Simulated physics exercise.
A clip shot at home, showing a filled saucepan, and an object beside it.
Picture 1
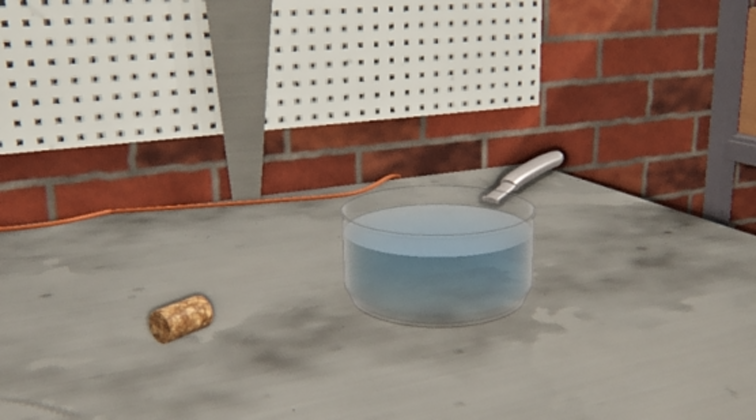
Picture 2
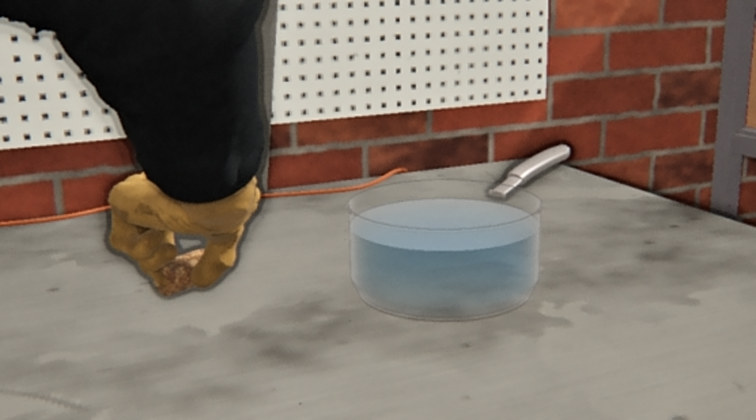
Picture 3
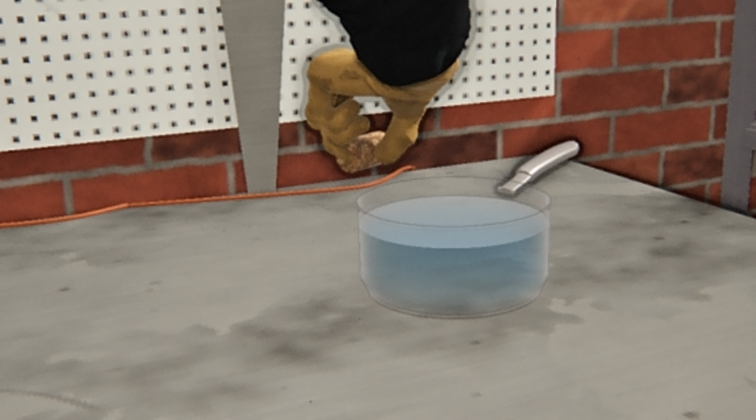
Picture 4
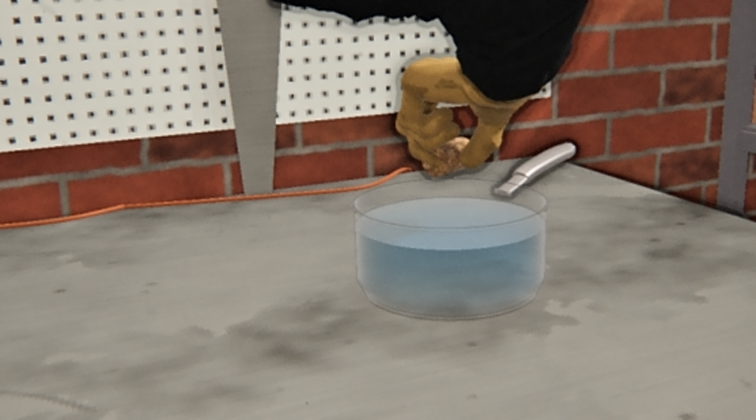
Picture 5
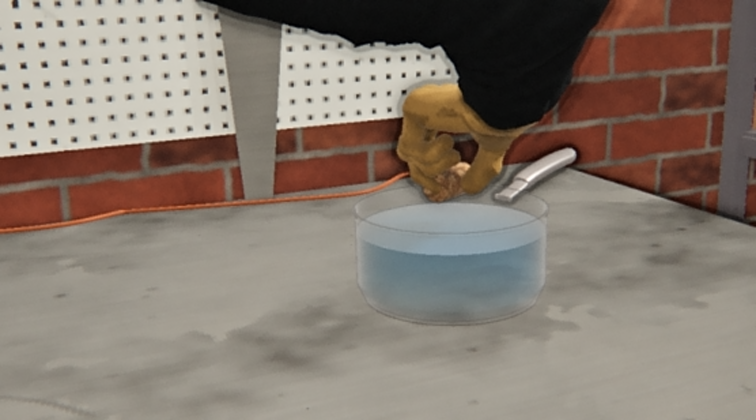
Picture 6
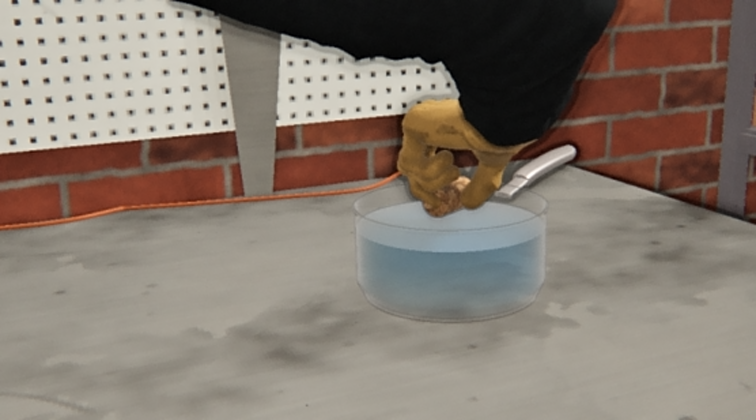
A gloved hand in a dark sleeve reaches down to a cork lying on a gray surface, left of a clear saucepan of bluish water. It lifts the cork and carries it right, above the pan, then lowers it until it is just over the water, still gripped.
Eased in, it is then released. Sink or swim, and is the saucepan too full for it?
My prediction: Thing: Stays up; saucepan: Holds it.
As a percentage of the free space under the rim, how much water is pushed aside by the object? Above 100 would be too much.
I'd call it some 0 in a hundred.
Shortly, the cork enters the water; the saucepan is about three quarters full.
Then, the cork comes up again; the saucepan is about three quarters full.
At the finish, the cork bobs at the top; the saucepan is about three quarters full; no mess.
